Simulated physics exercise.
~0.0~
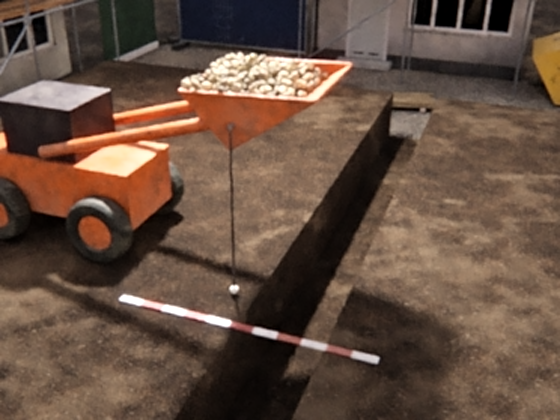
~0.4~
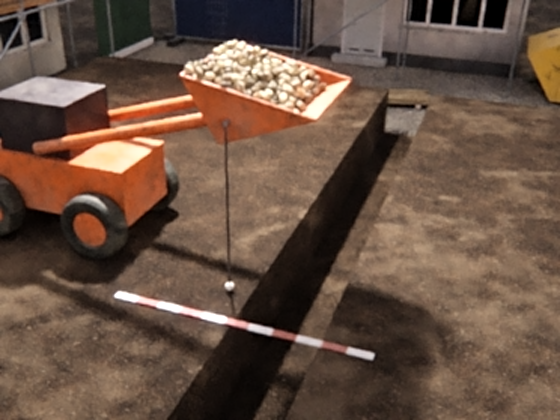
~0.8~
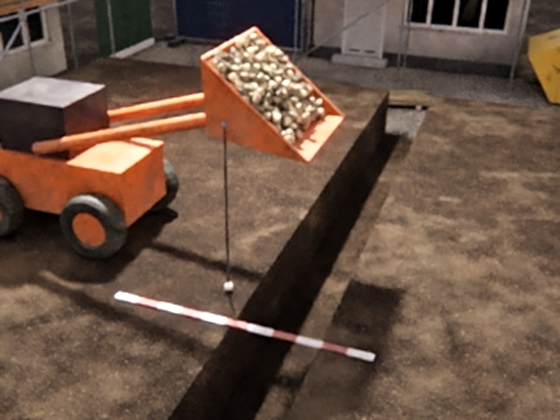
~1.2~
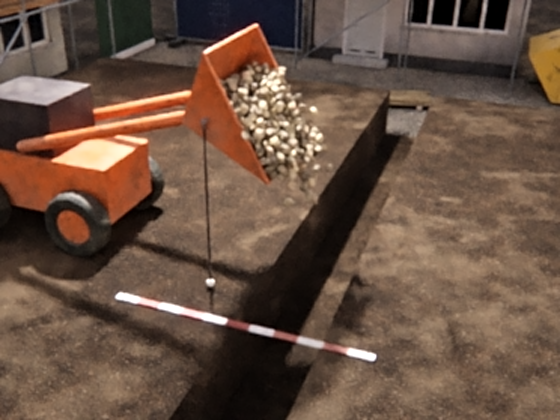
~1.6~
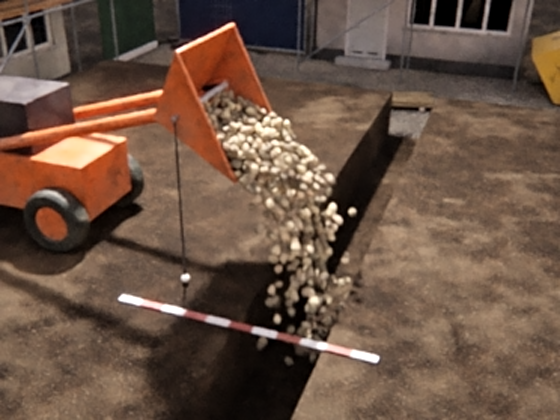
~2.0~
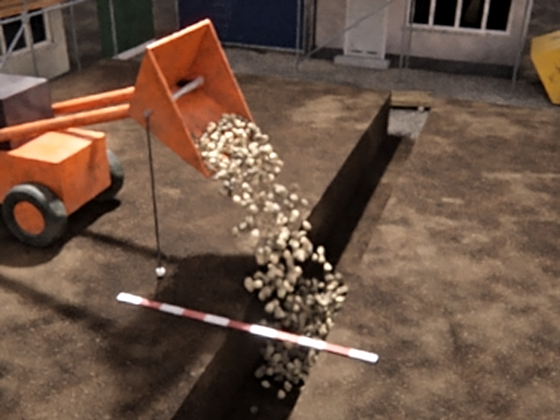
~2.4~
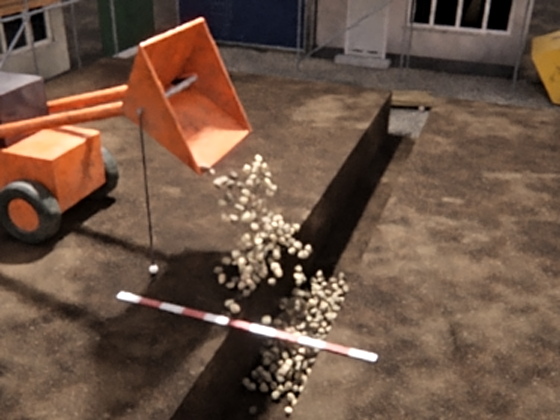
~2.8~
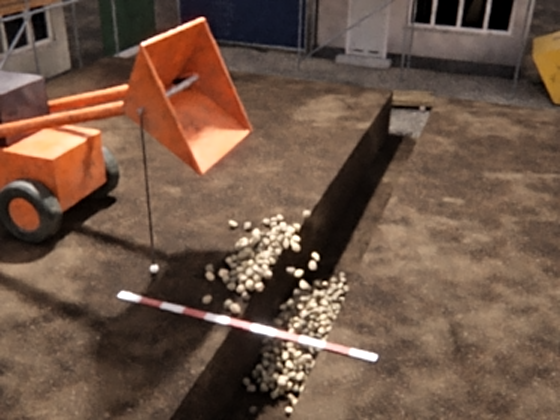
An orange loader tipped its raised bucket of pale stones toward a trench and rolled back to the left as they poured out, until the bucket was empty, with most of the stones in the trench and a smaller heap on the ground beside it.
